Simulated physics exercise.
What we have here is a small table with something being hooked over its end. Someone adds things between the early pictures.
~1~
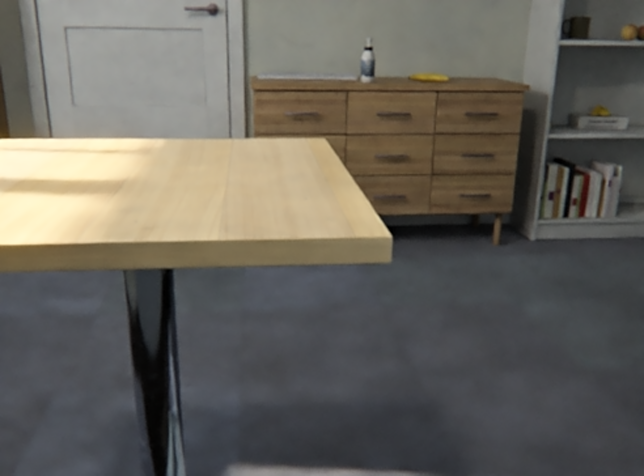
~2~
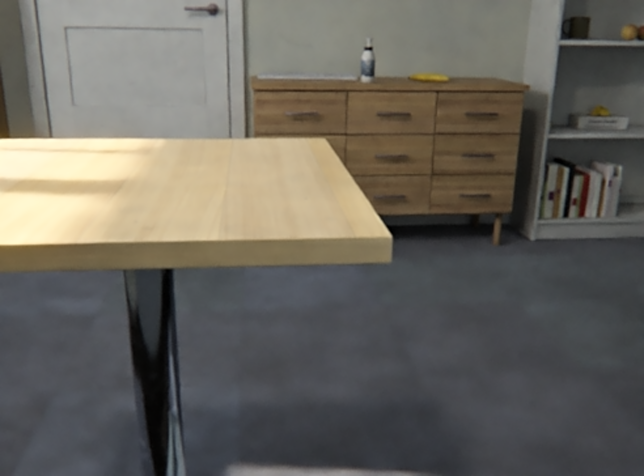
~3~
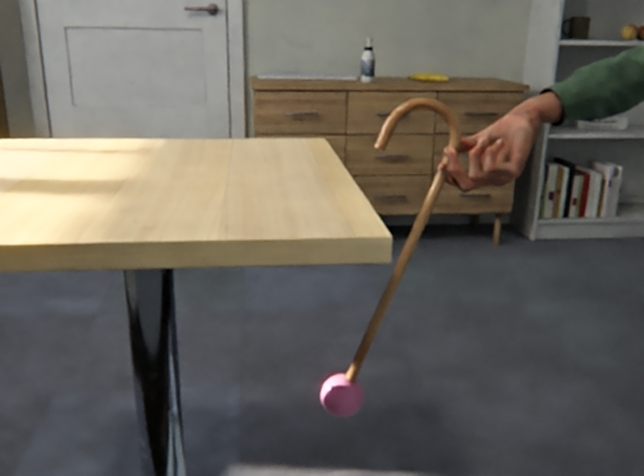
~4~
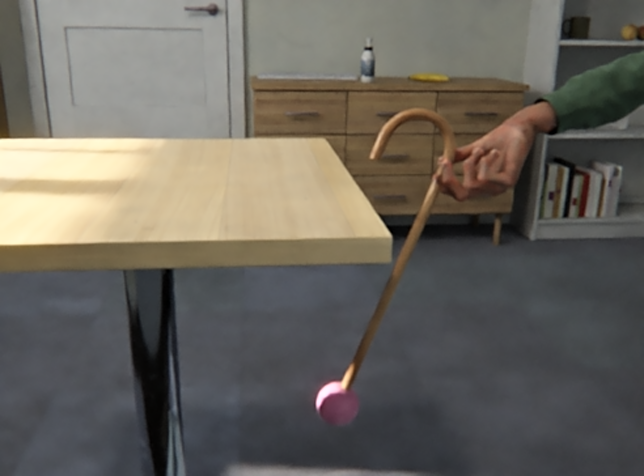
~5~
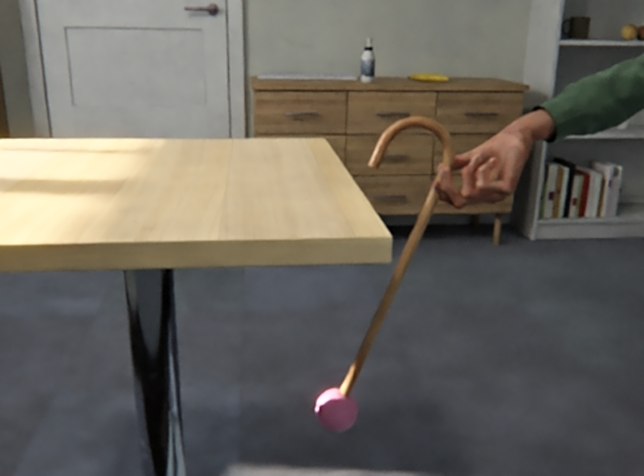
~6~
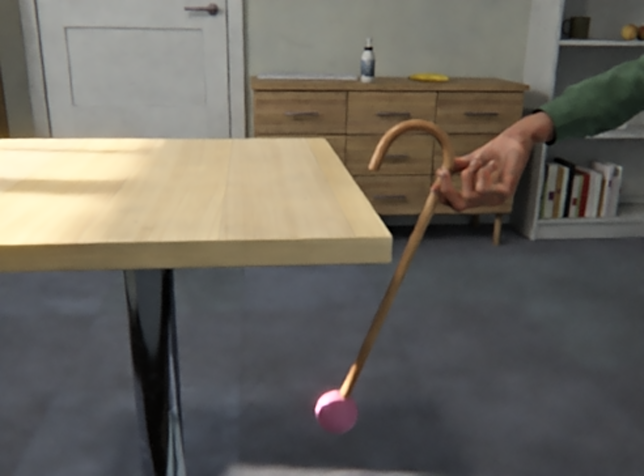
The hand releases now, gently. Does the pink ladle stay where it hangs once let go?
No, it falls.
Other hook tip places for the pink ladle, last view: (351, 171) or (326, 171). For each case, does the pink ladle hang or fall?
One after another: It falls; stays up.
Then, 0.40 s past the last view, pink ladle come down near (392, 466).
Finally, the pink ladle drops past the edge.
